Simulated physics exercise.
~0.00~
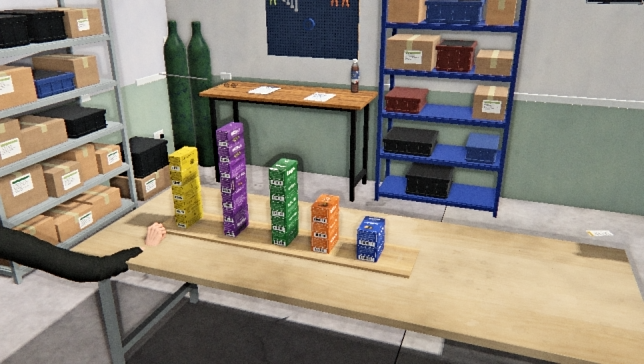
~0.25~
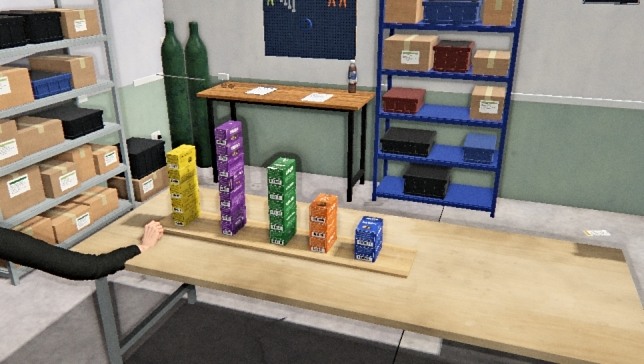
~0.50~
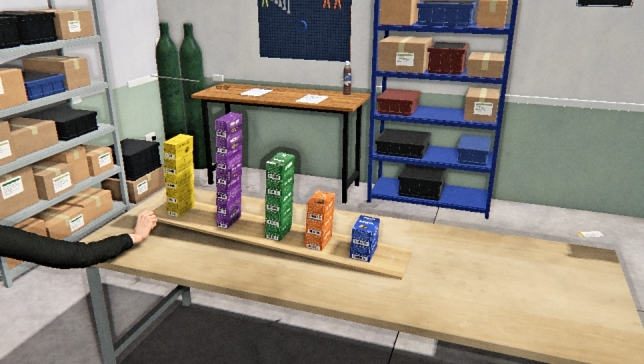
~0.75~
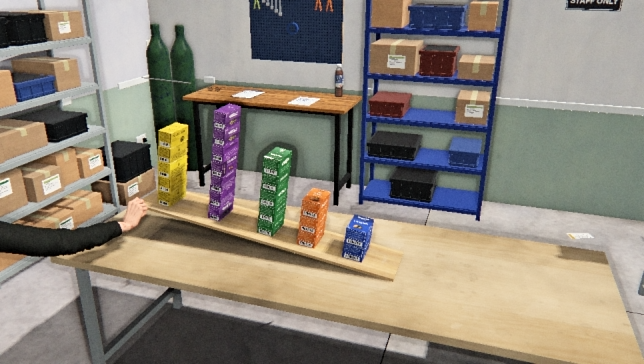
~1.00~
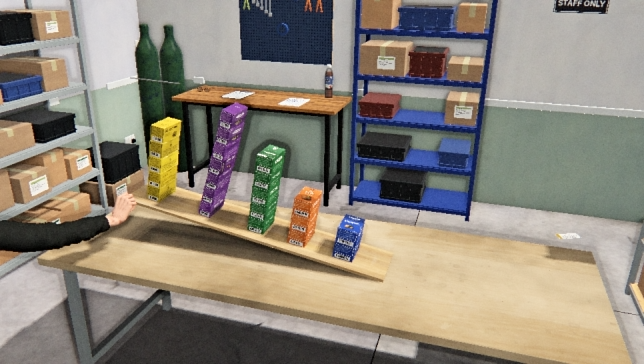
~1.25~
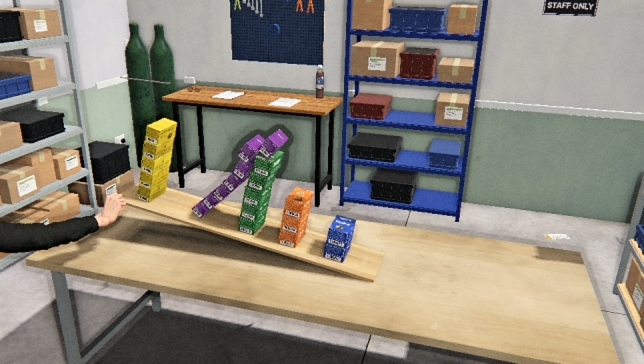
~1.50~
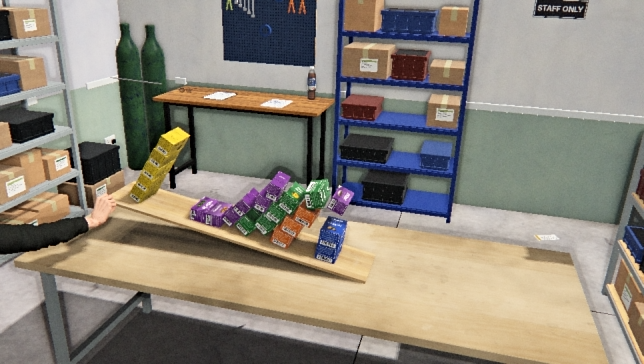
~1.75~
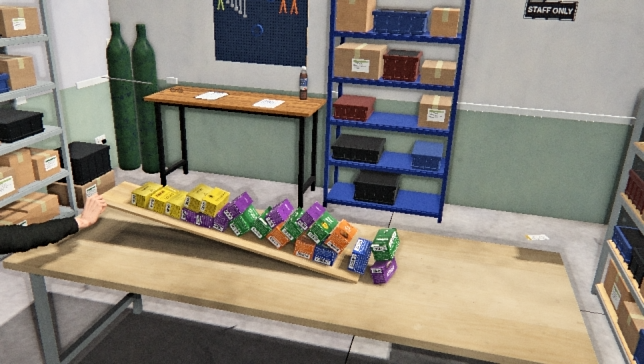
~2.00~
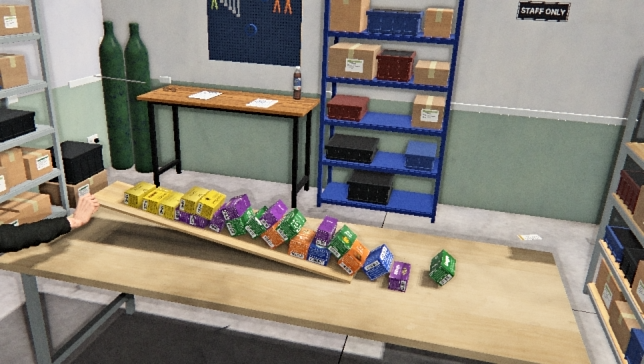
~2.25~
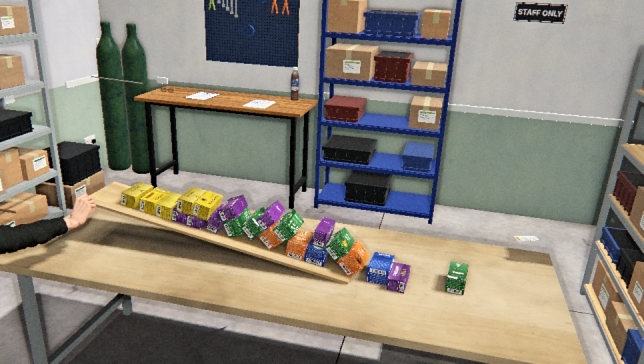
A dark-sleeved arm reaches in from the left of a storeroom, seen from slightly above, gripping one end of a board on a wooden worktable. Five stacks of small packets stand along it, yellow, purple, green, orange and blue from left to right, with shelves and a bench behind. The hand raises the left end, and the stacks begin to lean. The tall purple stack buckles rightward into the green, and those packets tumble over the orange and blue. The yellow stack topples last, leaving packets strewn down the tilted board, several on the tabletop and a green one farthest right.
